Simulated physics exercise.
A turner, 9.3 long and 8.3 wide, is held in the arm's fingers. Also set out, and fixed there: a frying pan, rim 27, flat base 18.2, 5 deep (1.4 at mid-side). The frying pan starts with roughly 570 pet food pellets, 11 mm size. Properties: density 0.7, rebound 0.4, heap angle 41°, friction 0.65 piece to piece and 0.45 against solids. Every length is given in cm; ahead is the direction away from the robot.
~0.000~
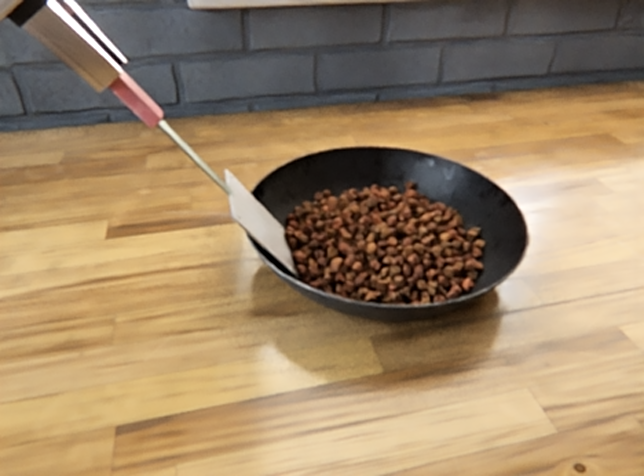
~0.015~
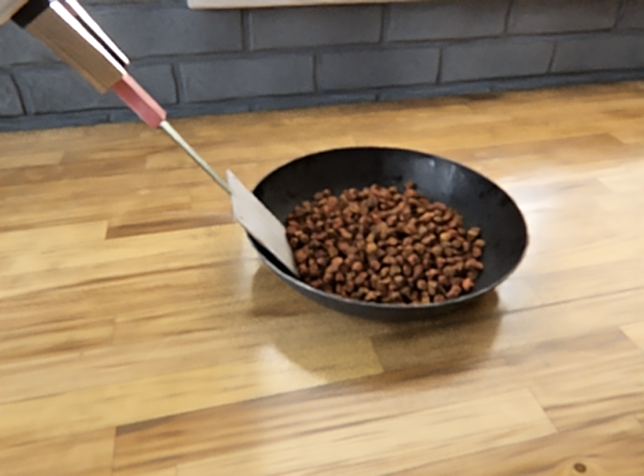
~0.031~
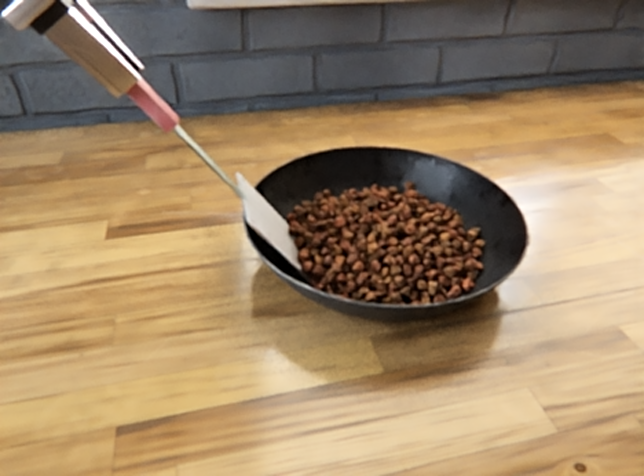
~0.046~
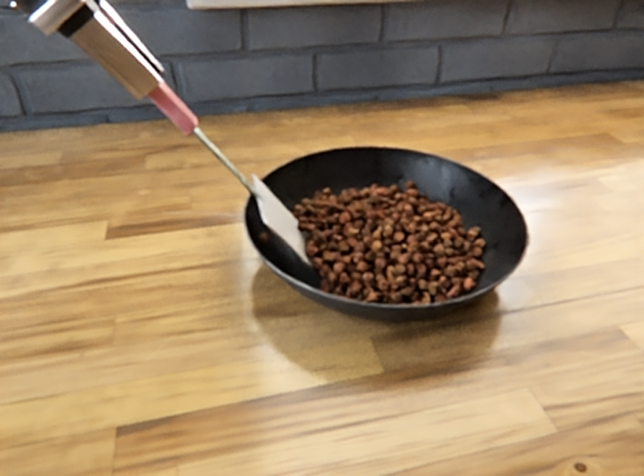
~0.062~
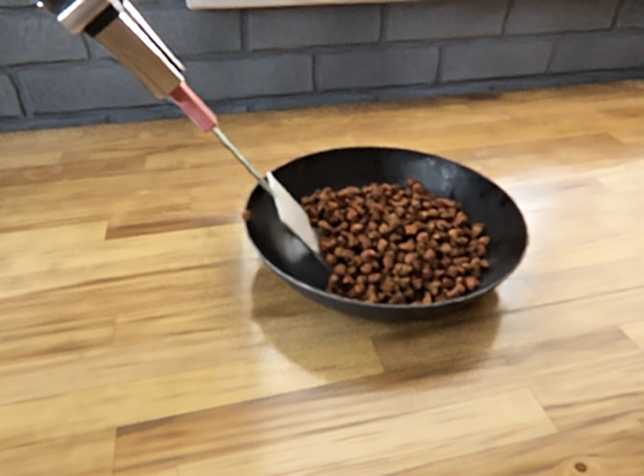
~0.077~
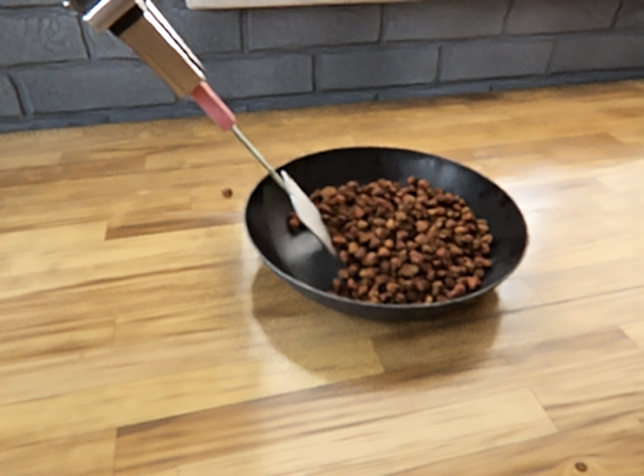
A robot arm holding a turner slid its blade rightward into a black frying pan of brown pellets, pushing the heap slightly right, while one pellet popped out over the pan's left side.
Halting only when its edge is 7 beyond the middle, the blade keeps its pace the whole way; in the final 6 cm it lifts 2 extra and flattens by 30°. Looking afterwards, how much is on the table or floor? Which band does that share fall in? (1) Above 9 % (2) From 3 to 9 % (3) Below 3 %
Answer: 2.
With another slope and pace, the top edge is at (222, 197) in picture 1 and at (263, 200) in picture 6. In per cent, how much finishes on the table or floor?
Close to 0 in a hundred.
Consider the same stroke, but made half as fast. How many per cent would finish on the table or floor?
It would be near 0 per cent.
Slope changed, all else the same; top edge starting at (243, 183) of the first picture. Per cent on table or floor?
I'd estimate around 5 per cent.
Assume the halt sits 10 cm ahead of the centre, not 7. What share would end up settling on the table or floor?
Result: Approx. 25 %.
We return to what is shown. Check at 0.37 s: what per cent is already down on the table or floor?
Around 4 %.
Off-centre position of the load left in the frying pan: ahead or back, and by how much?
About 5.5 cm ahead.
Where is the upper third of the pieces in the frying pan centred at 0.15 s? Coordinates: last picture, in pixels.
Near (439, 214).
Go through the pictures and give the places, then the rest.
In the first picture, turner top edge at (229, 192), sloping 56°; upper third of the load around (381, 230), from x 290 to 480, top at y 185; 569 in the frying pan.
In the second picture, turner top edge at (231, 192), sloping 56°; upper third of the load around (381, 230), from x 290 to 480, top at y 185.
In the third picture, turner top edge at (242, 195), sloping 56°; upper third of the load around (376, 230), from x 295 to 480, top at y 185.
In the fourth picture, turner top edge at (258, 196), sloping 56°; upper third of the load around (377, 229), from x 265 to 480, top at y 185.
In the fifth picture, turner top edge at (274, 194), sloping 56°; upper third of the load around (381, 224), from x 245 to 485, top at y 185.
In the sixth picture, turner top edge at (290, 193), sloping 56°; upper third of the load around (388, 219), from x 225 to 485, top at y 180; 568 in the frying pan, 1 on the blade or in flight.
After 0.11 s, sloping 56°, highest piece 14 above the table; 568 in the frying pan, 1 on the blade or in flight.
After 0.15 s, sloping 45°, highest piece 18 above the table; 568 in the frying pan, 1 on the blade or in flight.
After 0.37 s, sloping 26°, highest piece 14 above the table; 543 in the frying pan, 20 on the table or floor, 6 on the blade or in flight.
After 1.42 s, sloping 26°, highest piece 6 above the table; 540 in the frying pan, 29 on the table or floor.
At rest, 540 in the frying pan, 29 on the table or floor. That is 5 % on the table or floor.
